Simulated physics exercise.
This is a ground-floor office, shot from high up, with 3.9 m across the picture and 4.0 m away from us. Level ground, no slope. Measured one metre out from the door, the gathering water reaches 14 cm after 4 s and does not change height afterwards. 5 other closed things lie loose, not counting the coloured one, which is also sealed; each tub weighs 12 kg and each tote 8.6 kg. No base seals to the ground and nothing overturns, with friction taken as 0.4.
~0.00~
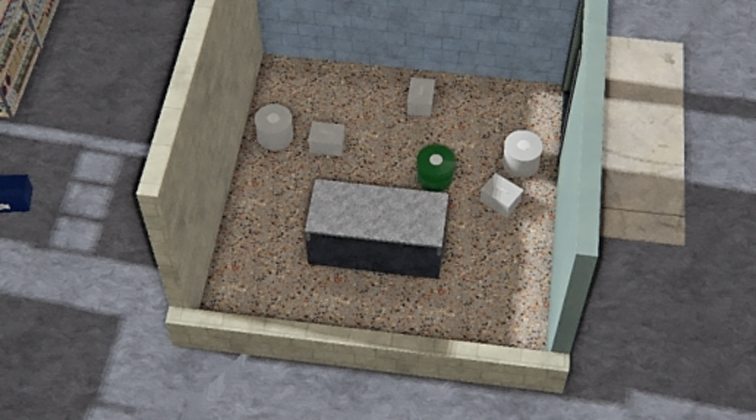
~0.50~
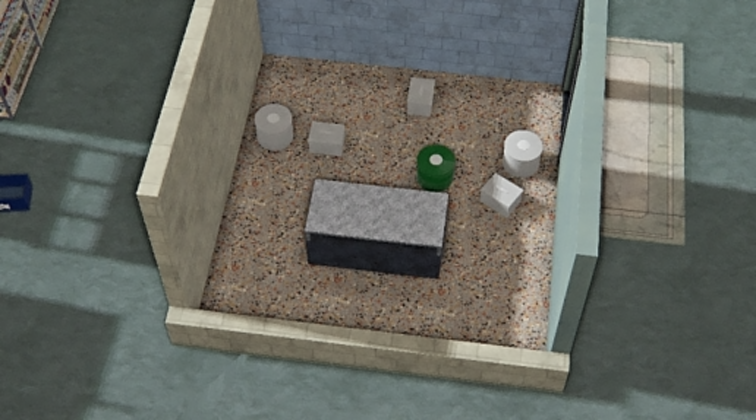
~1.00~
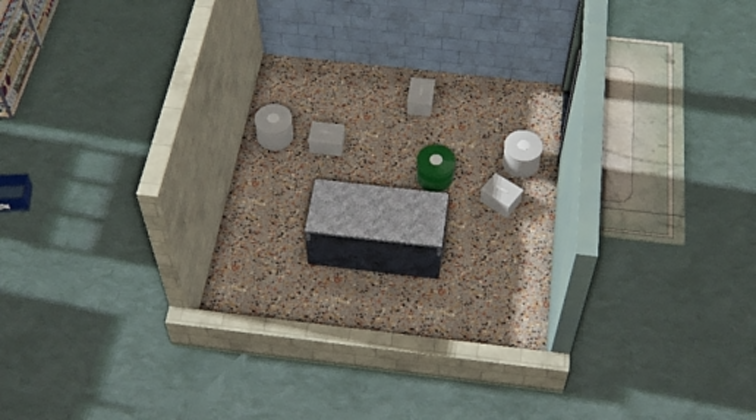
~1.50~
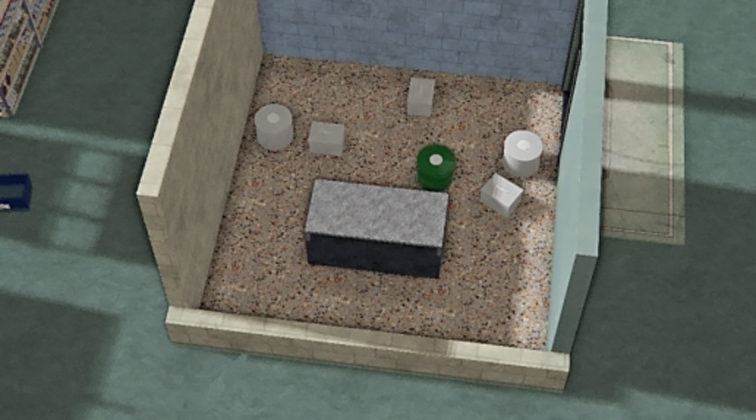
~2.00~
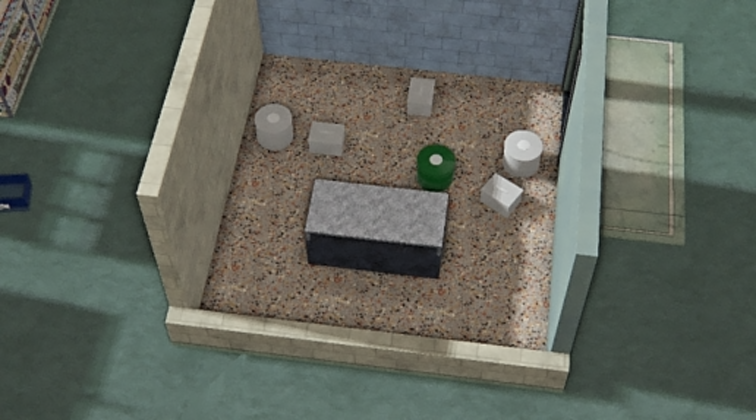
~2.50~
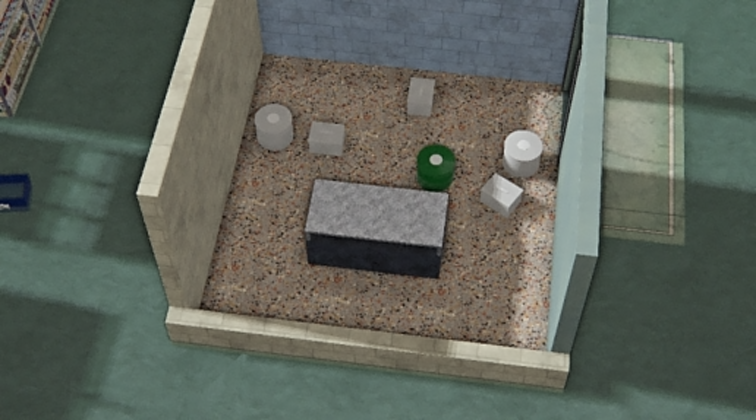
Greenish tint spreading over grey ground outside an open-topped room, while the green tub, pale containers and counter inside stay still.
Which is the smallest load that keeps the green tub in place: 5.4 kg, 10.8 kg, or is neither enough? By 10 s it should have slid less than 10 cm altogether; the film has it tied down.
5.4 kg is enough.
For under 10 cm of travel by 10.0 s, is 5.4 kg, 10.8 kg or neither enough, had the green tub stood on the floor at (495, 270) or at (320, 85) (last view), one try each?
At the first spot the lesser mass is plenty, at the second nothing offered works.
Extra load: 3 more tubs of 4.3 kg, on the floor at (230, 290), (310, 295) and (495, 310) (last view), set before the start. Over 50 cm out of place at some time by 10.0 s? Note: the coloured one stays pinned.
Spot one stays inside, spot two stays inside, spot three stays inside.
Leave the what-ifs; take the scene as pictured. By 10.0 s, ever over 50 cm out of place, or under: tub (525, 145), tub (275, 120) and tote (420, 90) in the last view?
Reading the three in turn gives not surpassed, not surpassed and surpassed.
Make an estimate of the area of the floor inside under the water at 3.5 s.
The covered patch comes to about 1.0 m2.
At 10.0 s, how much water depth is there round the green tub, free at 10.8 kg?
About 3 cm.
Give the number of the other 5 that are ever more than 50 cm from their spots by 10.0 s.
Count: 1.
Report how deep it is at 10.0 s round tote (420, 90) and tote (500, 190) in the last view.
Depths: Near 9 cm, then near 2 cm.
After 3.5 s the green tub would be 0 cm from its start with 5.4 kg and 0 cm from its start with 10.8 kg; 0 cm of water round it then.
After 4.5 s the green tub would be 0 cm from its start with 5.4 kg and 0 cm from its start with 10.8 kg; 1 cm of water round it then.
After 7.0 s the green tub would be 0 cm from its start with 5.4 kg and 0 cm from its start with 10.8 kg; 1 cm of water round it then.
After 10.0 s the green tub would be 0 cm from its start with 5.4 kg and 0 cm from its start with 10.8 kg; 3 cm of water round it then.
